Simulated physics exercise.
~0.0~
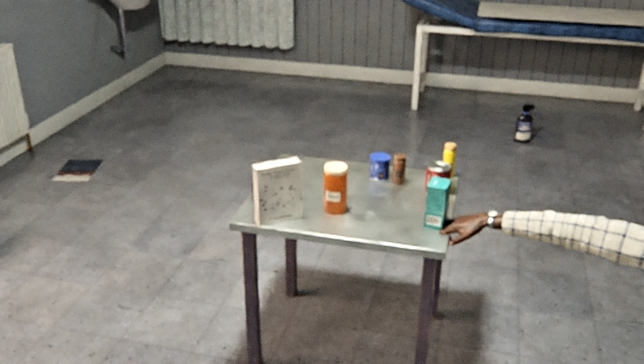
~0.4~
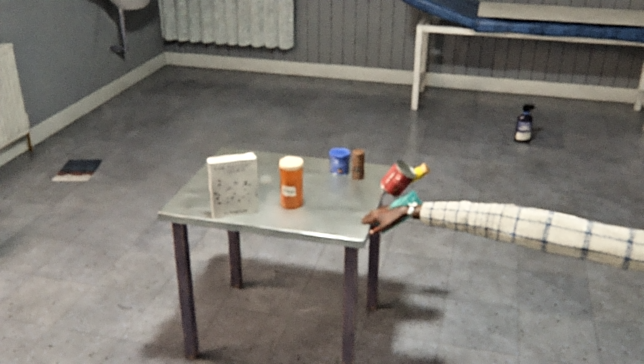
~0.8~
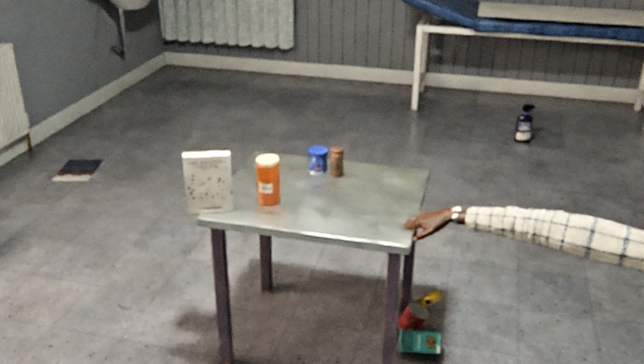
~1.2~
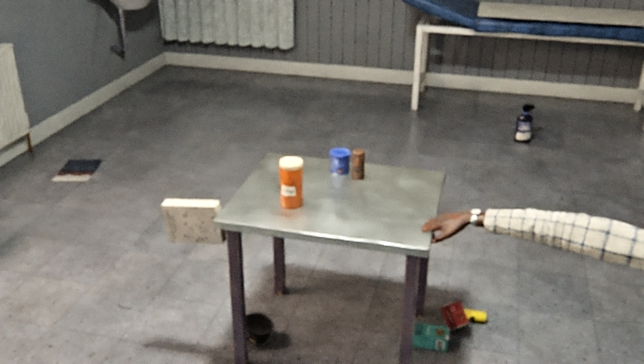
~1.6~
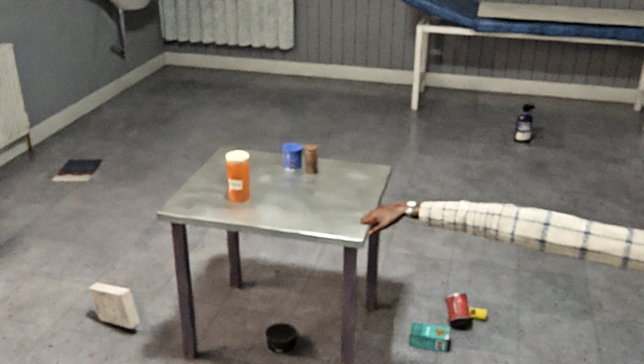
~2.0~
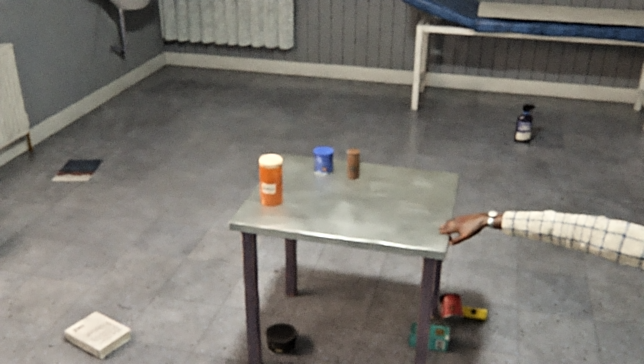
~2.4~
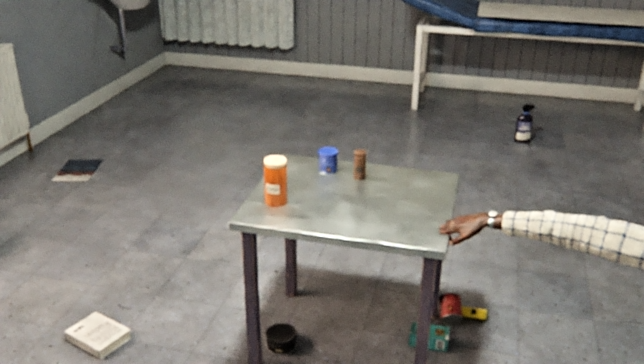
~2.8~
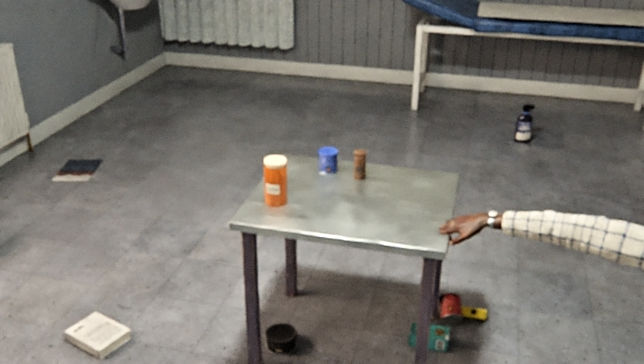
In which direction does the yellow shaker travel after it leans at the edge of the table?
The yellow shaker moves down, dropping from the right side of the table towards the floor.
